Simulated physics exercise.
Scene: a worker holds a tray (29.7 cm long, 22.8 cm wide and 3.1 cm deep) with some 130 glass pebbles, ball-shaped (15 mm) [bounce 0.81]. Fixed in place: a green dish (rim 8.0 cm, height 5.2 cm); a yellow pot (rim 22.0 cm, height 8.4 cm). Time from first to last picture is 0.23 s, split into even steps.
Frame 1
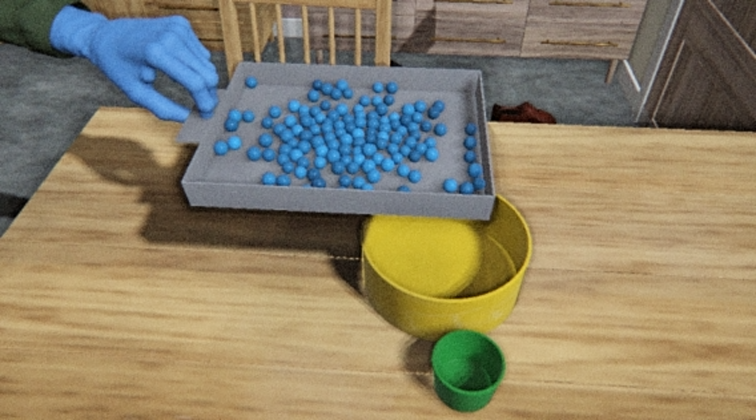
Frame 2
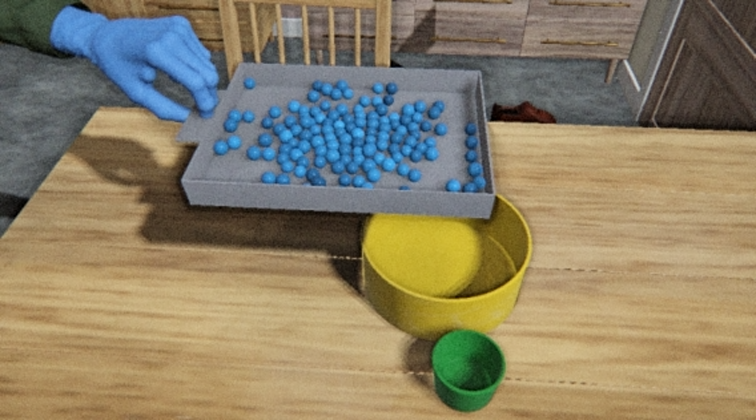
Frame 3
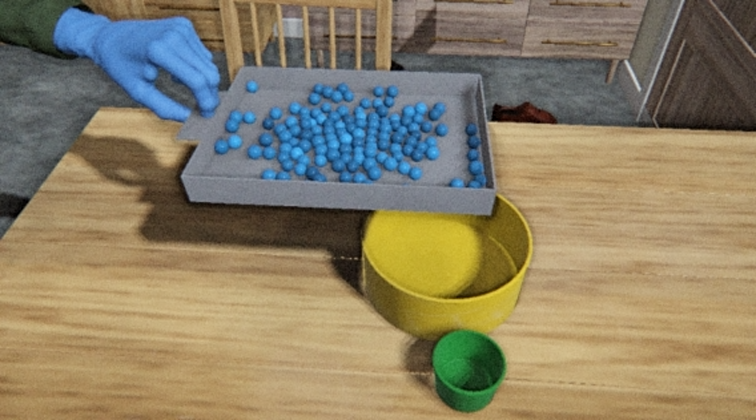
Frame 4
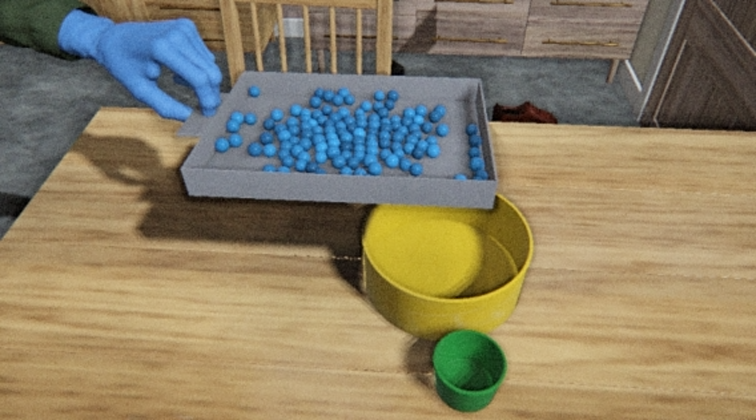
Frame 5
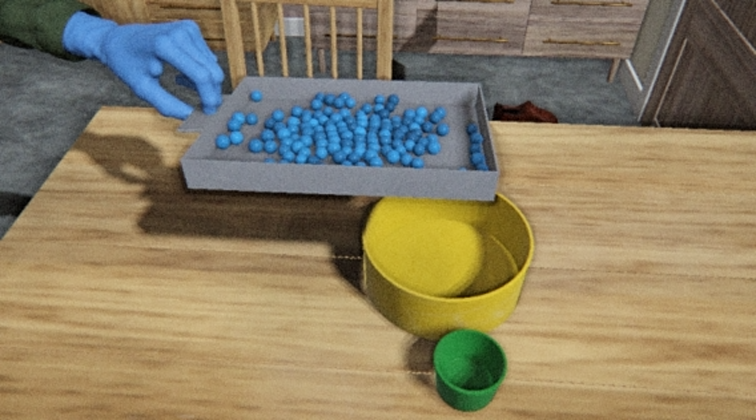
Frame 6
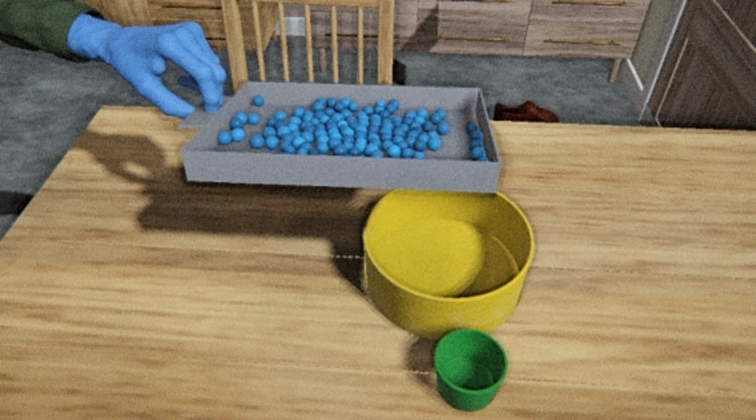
The video shows a blue-gloved hand holding a gray tray of small blue balls above a wooden table with a yellow pot and a green dish, gradually tilting the tray toward its back side while the balls shift little.
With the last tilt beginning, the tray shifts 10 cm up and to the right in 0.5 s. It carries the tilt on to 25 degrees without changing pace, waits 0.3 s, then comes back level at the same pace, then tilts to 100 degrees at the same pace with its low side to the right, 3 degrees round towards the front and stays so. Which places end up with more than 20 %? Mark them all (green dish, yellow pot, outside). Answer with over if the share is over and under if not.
Green dish: Under, yellow pot: Over, outside everything: Under.
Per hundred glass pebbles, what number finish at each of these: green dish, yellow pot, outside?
Final tally - in the green dish 5, in the yellow pot 90, outside 5.
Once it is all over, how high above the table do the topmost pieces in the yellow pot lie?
It reaches around 3.0 cm above the table.
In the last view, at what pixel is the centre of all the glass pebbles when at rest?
My pick would be close to (455, 274).
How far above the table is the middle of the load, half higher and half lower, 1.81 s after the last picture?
18 cm or thereabouts.
Then, 0.70 s after the last picture, tilt 11 degrees; tray 100 %; middle of all pieces on or above the table near (361, 113).
Then, 1.28 s after the last picture, tilt 29 degrees; tray 100 %; middle of all pieces on or above the table near (447, 95).
Then, 1.81 s after the last picture, tilt 74 degrees; tray 95 %; middle of all pieces on or above the table near (464, 182).
Then, 2.32 s after the last picture, tilt 100 degrees; tray 15 %, outside 5 %, yellow pot 70 %, in the air 5 %; middle of all pieces on or above the table near (461, 252).
In the end, tray 0 %, green dish 5 %, outside 5 %, yellow pot 90 %.
